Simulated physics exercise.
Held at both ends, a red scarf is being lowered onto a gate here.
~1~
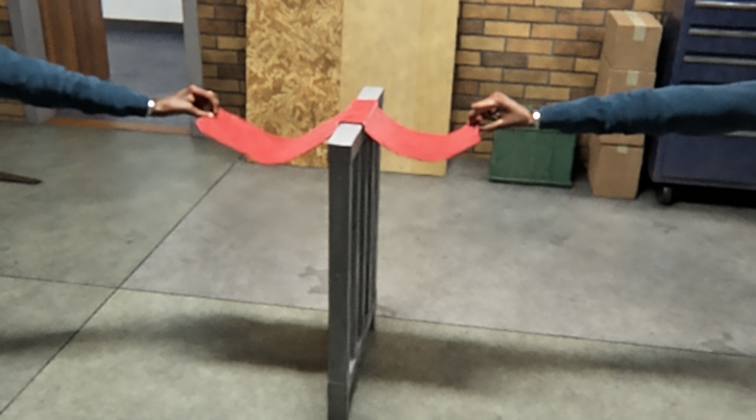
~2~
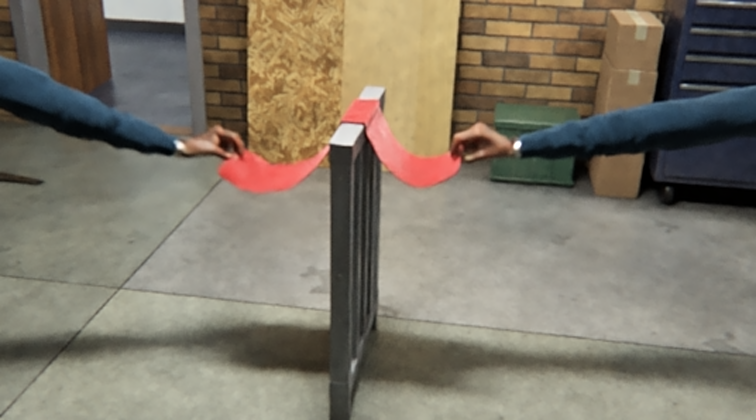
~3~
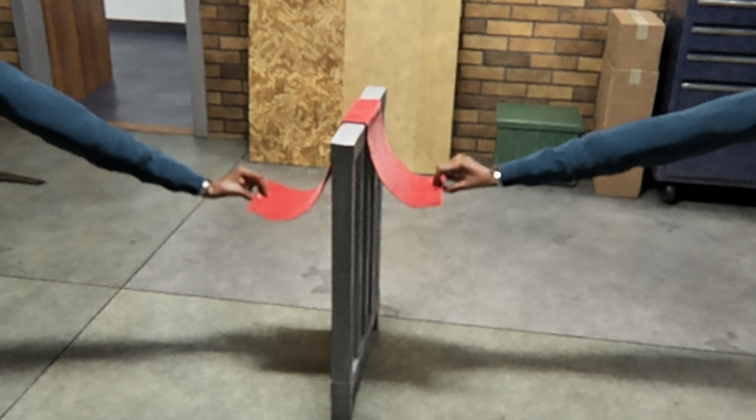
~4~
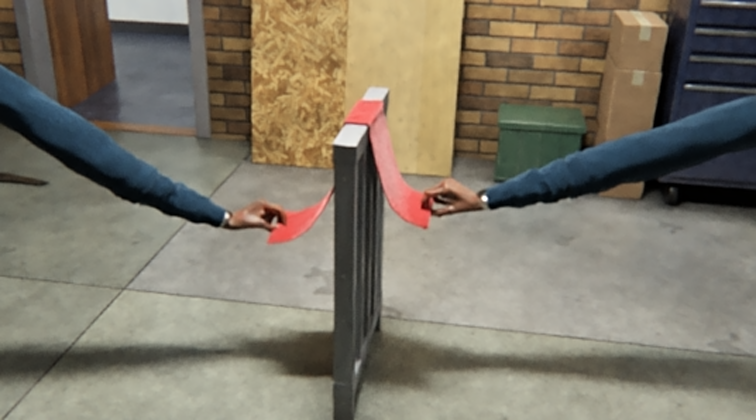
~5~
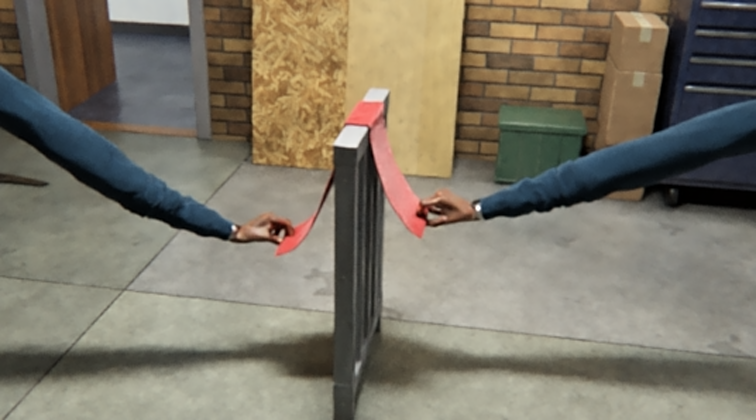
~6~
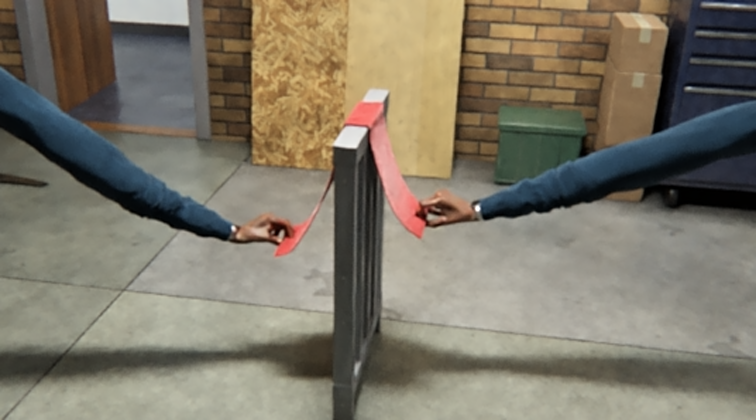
To begin with, two hands hold a red scarf by its ends, its middle resting across the top of a dark gate and each side sagging. The hands move downward and inward, drawing the ends closer to the gate. Finally, they stay nearly still, with the scarf sloping down on both sides.
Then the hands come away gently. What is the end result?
In the end it stays where it is.
Then, 0.16 s on from there, scarf hanging on both sides, left end near (297, 248), right end near (411, 229).
Then, 0.26 s on from there, scarf hanging on both sides, left end near (330, 263), right end near (382, 233).
Then, 0.38 s on from there, scarf hanging on both sides, left end near (349, 266), right end near (373, 233).
In the end, scarf hanging on both sides, left end near (351, 267), right end near (373, 233). The red scarf stays on top.
